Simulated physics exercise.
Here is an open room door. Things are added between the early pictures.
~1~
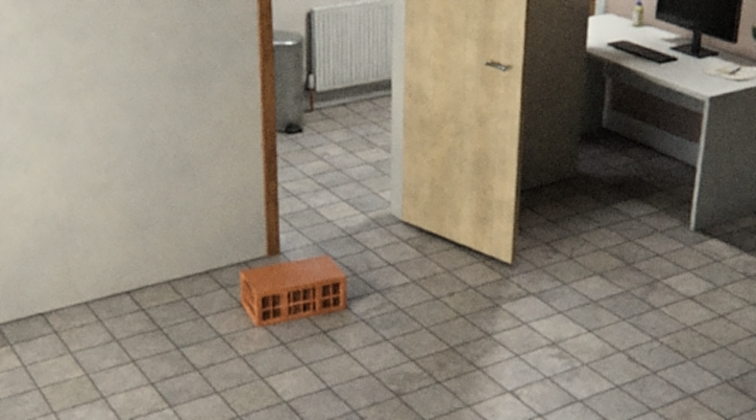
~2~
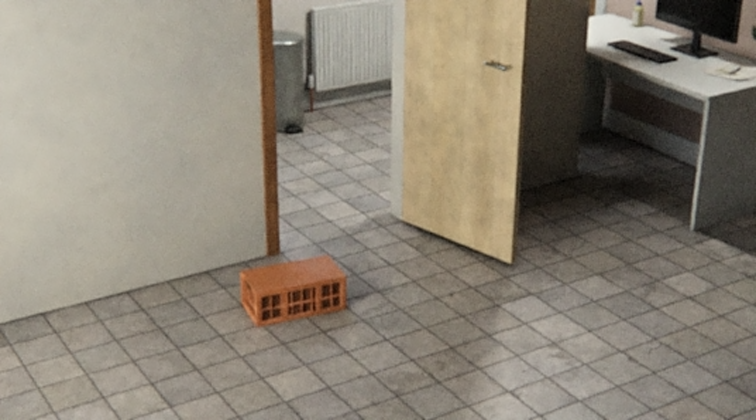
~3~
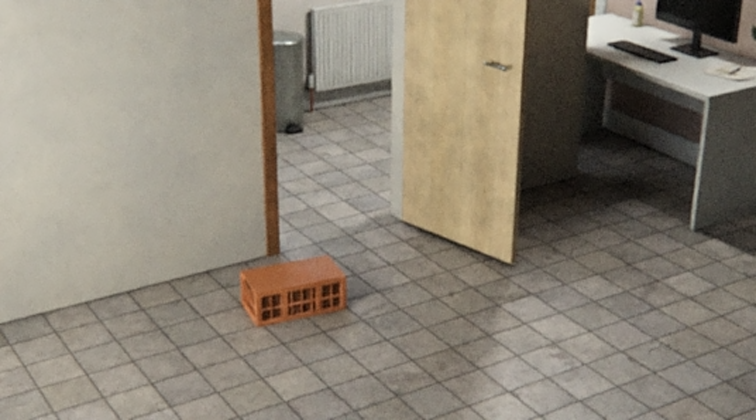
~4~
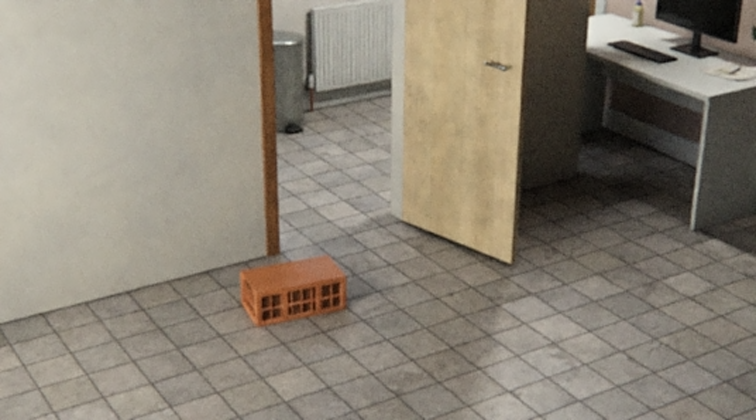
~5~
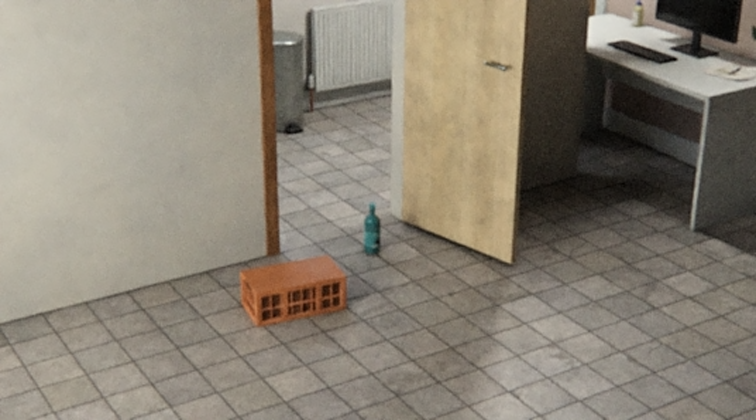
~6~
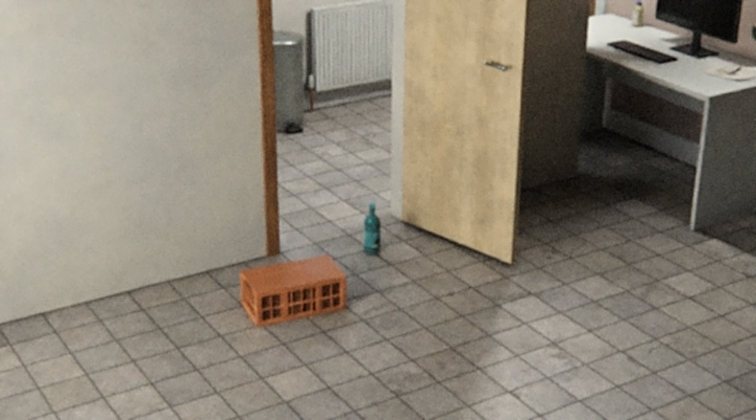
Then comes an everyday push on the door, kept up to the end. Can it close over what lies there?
In the end the door reaches the frame.
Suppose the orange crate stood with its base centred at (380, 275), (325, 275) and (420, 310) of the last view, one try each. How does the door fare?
First try: It stops short; second try: It jams; third try: It closes.
Then, 0.90 s later than the last frame, door 49° open.
Then, 1.30 s later than the last frame, door 15° open; turquoise bottle moved well along near (342, 221).
Then, 2.40 s later than the last frame, door 0° open; turquoise bottle tilted by 8° near (323, 209).
When it is over, door 0° open; moved from the start, turquoise bottle; orange crate as before. End places, in pixels of the last picture, turquoise bottle near (322, 211).
